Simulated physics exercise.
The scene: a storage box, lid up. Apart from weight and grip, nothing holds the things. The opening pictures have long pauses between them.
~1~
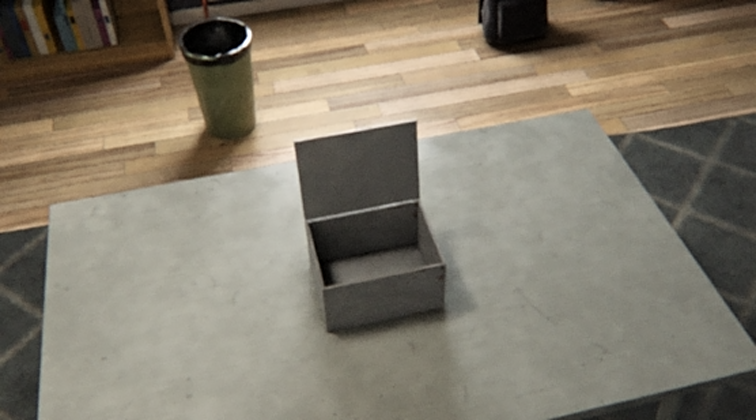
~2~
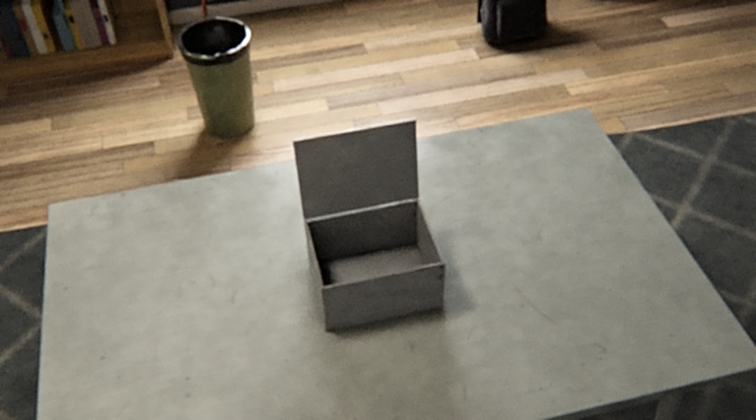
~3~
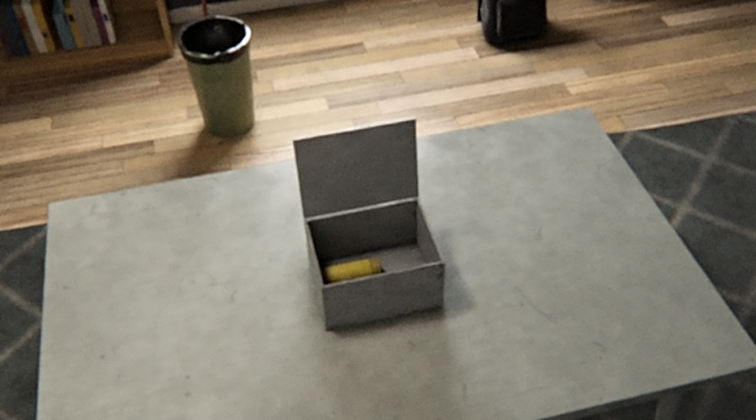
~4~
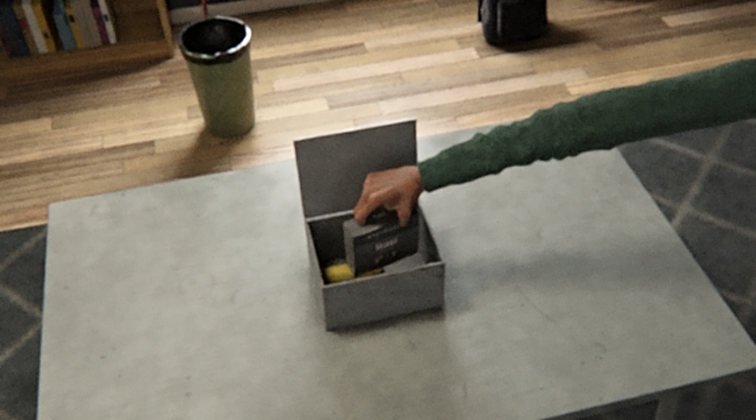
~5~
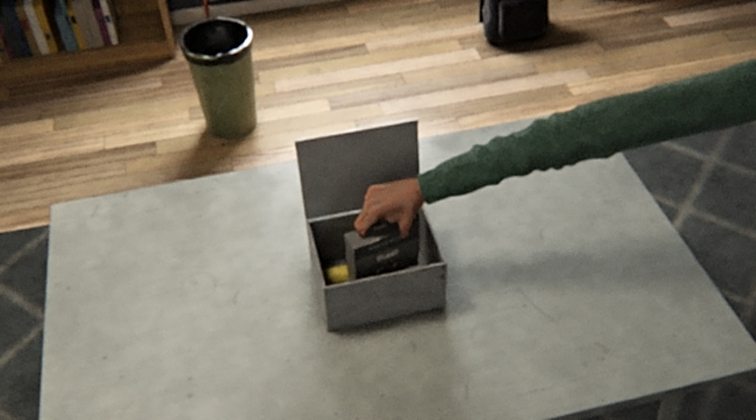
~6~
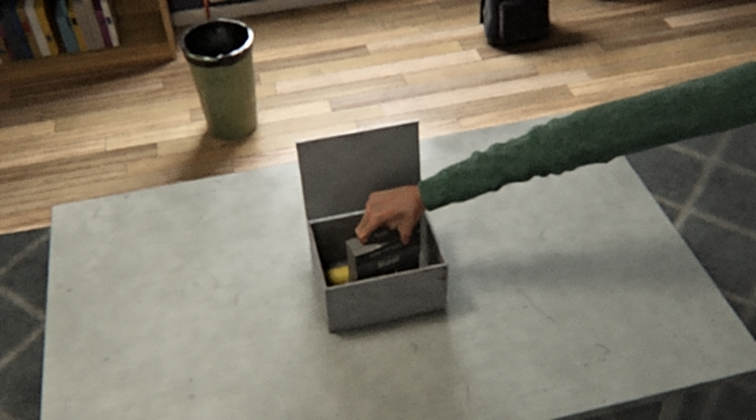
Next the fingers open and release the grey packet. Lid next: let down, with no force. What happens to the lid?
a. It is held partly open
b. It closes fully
b, it closes fully.
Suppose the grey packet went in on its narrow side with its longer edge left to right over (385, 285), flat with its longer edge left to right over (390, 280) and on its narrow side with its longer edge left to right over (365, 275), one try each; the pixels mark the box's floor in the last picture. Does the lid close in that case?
With the first placement the lid ends up closed; with the second, it ends up closed; with the third, it ends up closed.
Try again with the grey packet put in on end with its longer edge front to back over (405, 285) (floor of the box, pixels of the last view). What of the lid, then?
Lid: Open.
Then, 0.60 s on from there, grey packet on its side near (383, 282); yellow shaker shifted about its own width.
Then, 1.50 s on from there, lid 65° above the rim; grey packet on its side near (382, 284); yellow shaker shifted about its own width.
Then, 2.00 s on from there, lid 19° above the rim; grey packet on its side near (382, 284); yellow shaker shifted about its own width.
In the end, lid shut; toppled in the box, grey packet; moved from the start, yellow shaker. At the end, from the last picture's camera, grey packet near (382, 284).
